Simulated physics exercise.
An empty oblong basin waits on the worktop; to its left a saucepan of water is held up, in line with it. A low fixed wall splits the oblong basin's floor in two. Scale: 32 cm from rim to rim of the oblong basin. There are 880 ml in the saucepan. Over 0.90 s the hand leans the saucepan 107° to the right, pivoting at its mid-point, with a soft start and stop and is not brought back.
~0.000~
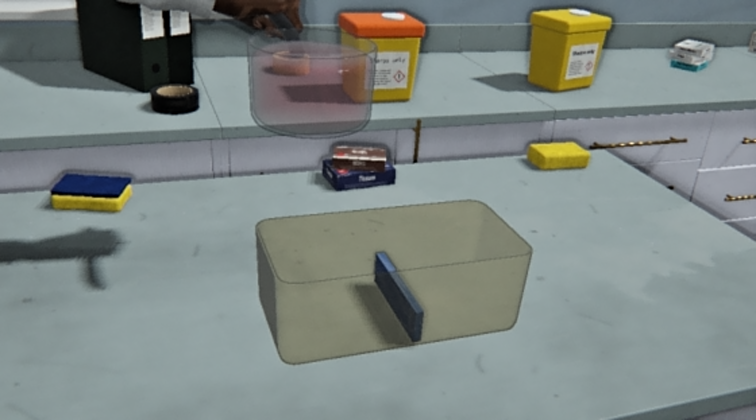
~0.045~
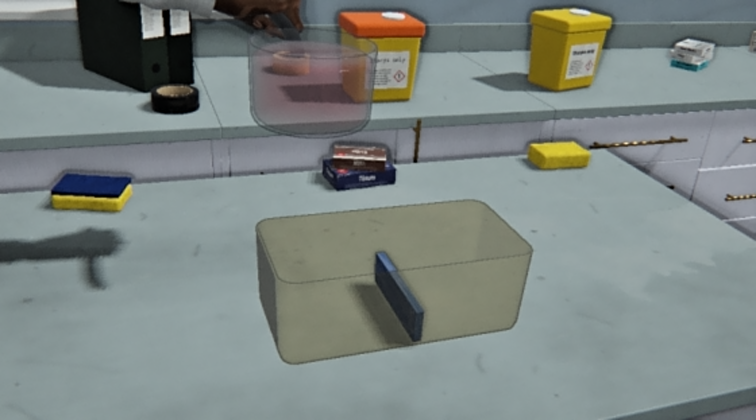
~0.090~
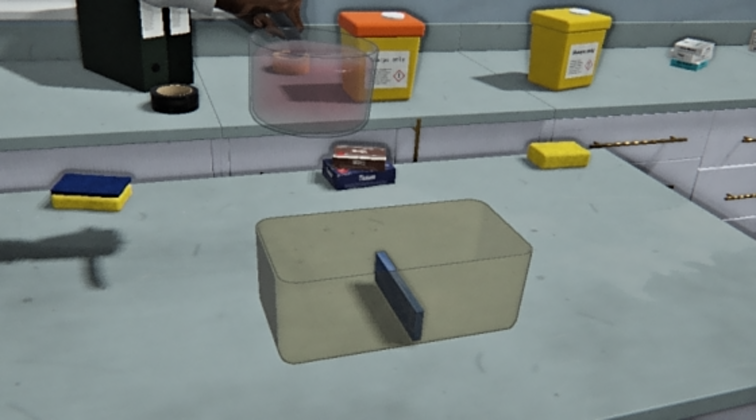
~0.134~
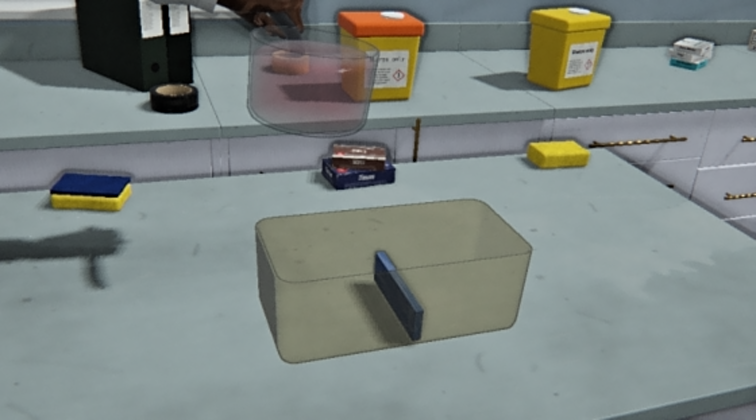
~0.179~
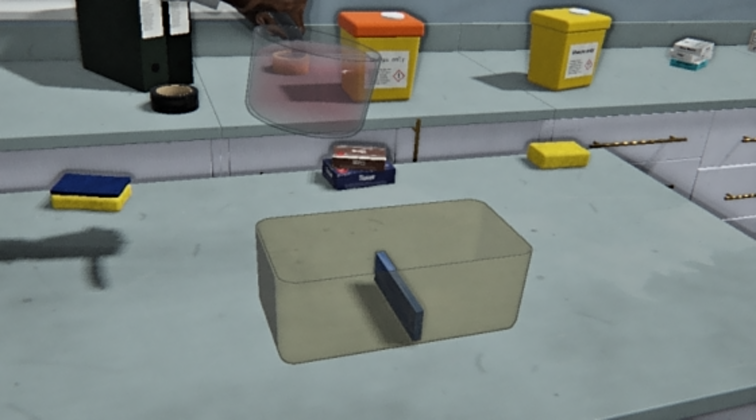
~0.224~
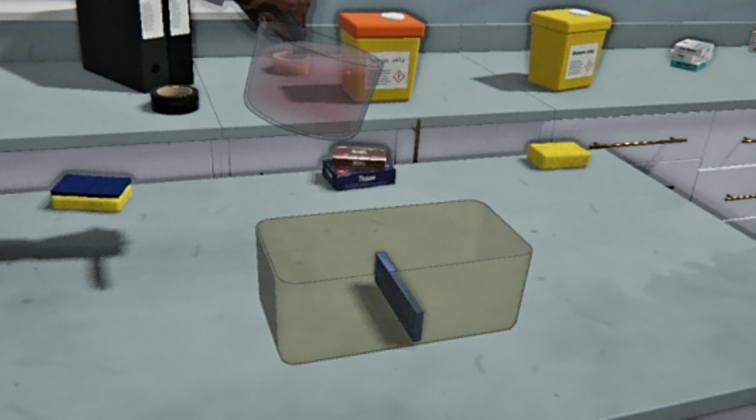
A dark-skinned hand holds a clear, pinkish round container above the far counter of a laboratory, slowly leaning it to the right while the camera stays still, looking slightly down. On the pale grey-blue worktop in front sits an empty, see-through yellowish oblong basin with an upright dark blue divider inside. Sponges, a small box, black tape, a dark file and orange-lidded and yellow bins remain motionless around them.
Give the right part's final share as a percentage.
About 74 per cent.
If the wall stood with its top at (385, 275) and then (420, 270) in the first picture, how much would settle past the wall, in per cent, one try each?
First 95, then 50 per cent.
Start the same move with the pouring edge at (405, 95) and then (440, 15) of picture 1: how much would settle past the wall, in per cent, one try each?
In turn about 90 and 65 per cent.
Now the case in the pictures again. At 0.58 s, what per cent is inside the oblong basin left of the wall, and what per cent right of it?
Some 1 per cent left and 6 right.
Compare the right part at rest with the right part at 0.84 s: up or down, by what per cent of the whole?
The share moves up, by some 7 per cent.
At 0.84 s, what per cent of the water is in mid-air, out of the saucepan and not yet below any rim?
About 18 per cent.
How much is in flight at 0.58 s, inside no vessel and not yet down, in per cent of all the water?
Some 38 per cent.
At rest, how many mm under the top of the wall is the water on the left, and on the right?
Left about 36 mm, right about 12 mm.
After 0.58 s the tilt is 76° and 55 per cent is still to pour, 1 is left of the wall and 6 right of it.
After 0.84 s the tilt is 106° and 10 per cent is still to pour, 5 is left of the wall and 67 right of it.
After 1.11 s the tilt is 107° and 0 per cent is still to pour, 21 is left of the wall and 74 right of it.
After 1.40 s the tilt is 107° and 0 per cent is still to pour, 24 is left of the wall and 74 right of it.
In the end 24 per cent lies left of the wall, 74 right of it and 1 outside.
